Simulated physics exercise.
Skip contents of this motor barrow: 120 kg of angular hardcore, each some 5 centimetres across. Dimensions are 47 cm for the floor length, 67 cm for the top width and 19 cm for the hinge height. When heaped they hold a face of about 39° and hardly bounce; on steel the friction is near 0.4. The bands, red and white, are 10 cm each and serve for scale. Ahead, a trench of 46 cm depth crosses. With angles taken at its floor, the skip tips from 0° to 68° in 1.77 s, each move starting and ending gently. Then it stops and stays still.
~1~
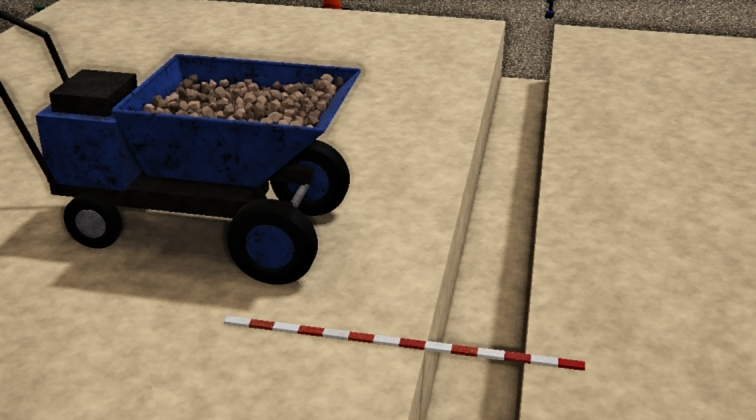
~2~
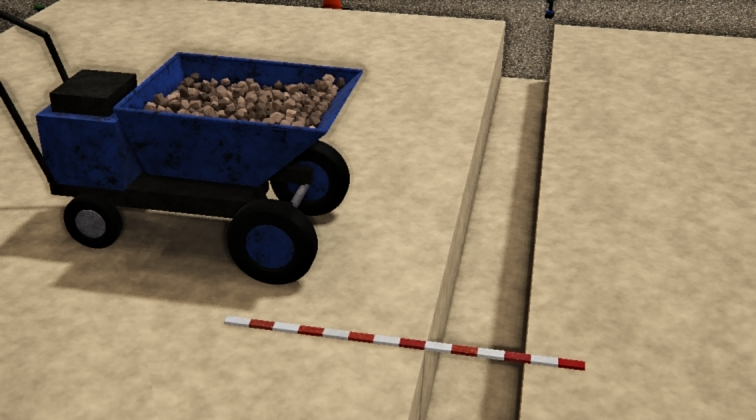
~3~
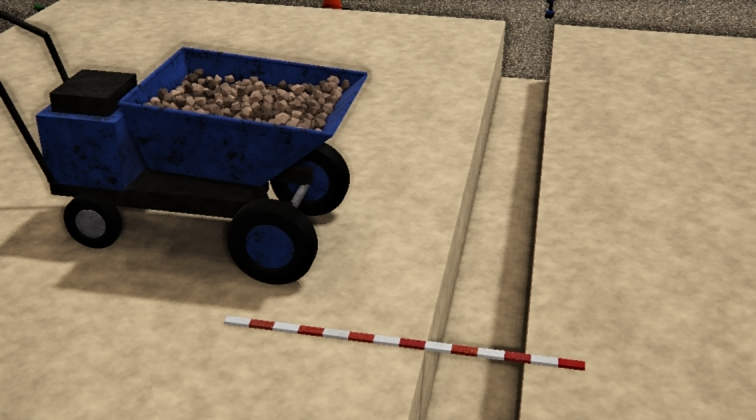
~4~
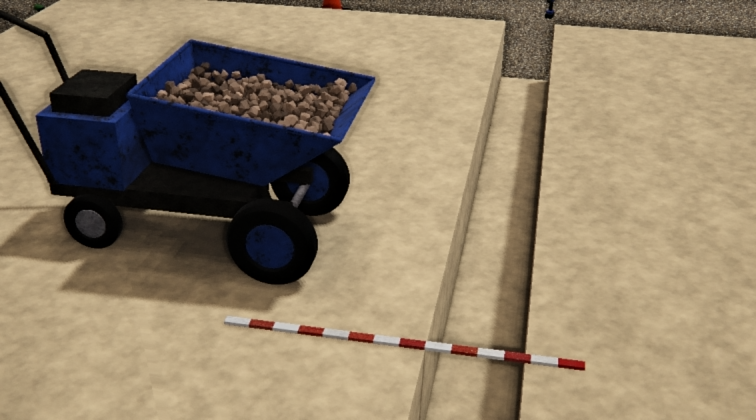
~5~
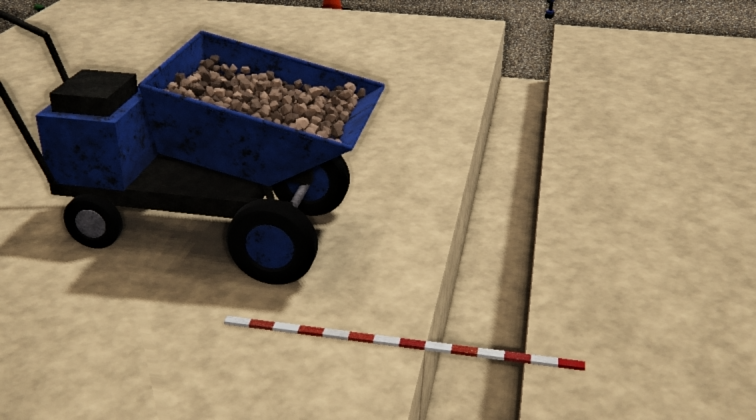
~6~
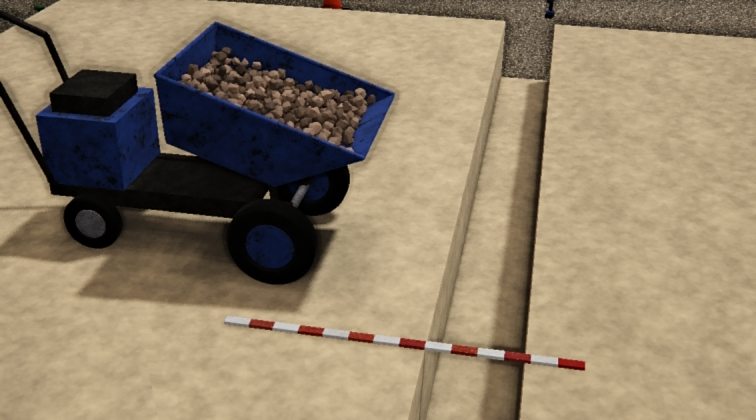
A blue motor barrow loaded with brown stones stood on pale ground beside a narrow trench and a red and white striped pole, and its skip slowly tilted forward to the right.
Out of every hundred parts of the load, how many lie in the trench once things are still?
Around 96 out of 100.
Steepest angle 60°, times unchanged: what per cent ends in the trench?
Roughly 55%.
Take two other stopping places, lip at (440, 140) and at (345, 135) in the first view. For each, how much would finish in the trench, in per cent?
Roughly 40 in a hundred, then 100 in a hundred.
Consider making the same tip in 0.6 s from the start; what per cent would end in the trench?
It would be near 95 per cent.
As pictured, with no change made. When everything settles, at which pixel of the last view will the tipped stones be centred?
About (482, 335).
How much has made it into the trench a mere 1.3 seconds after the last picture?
Roughly 20 percent of the load.
Then, 0.7 s after the last picture the floor is at 57°, 100 % in the skip; the foremost stones are at (417, 204).
Then, 1.3 s after the last picture the floor is at 68°, 71 % in the skip, 8 % short of the trench, 21 % in the trench; the foremost stones are at (511, 330).
Then, 1.6 s after the last picture the floor is at 68°, 36 % in the skip, 7 % short of the trench, 57 % in the trench; the foremost stones are at (519, 356).
Then, 3.6 s after the last picture the floor is at 68°, 0 % in the skip, 4 % short of the trench, 96 % in the trench; the foremost stones are at (520, 330).
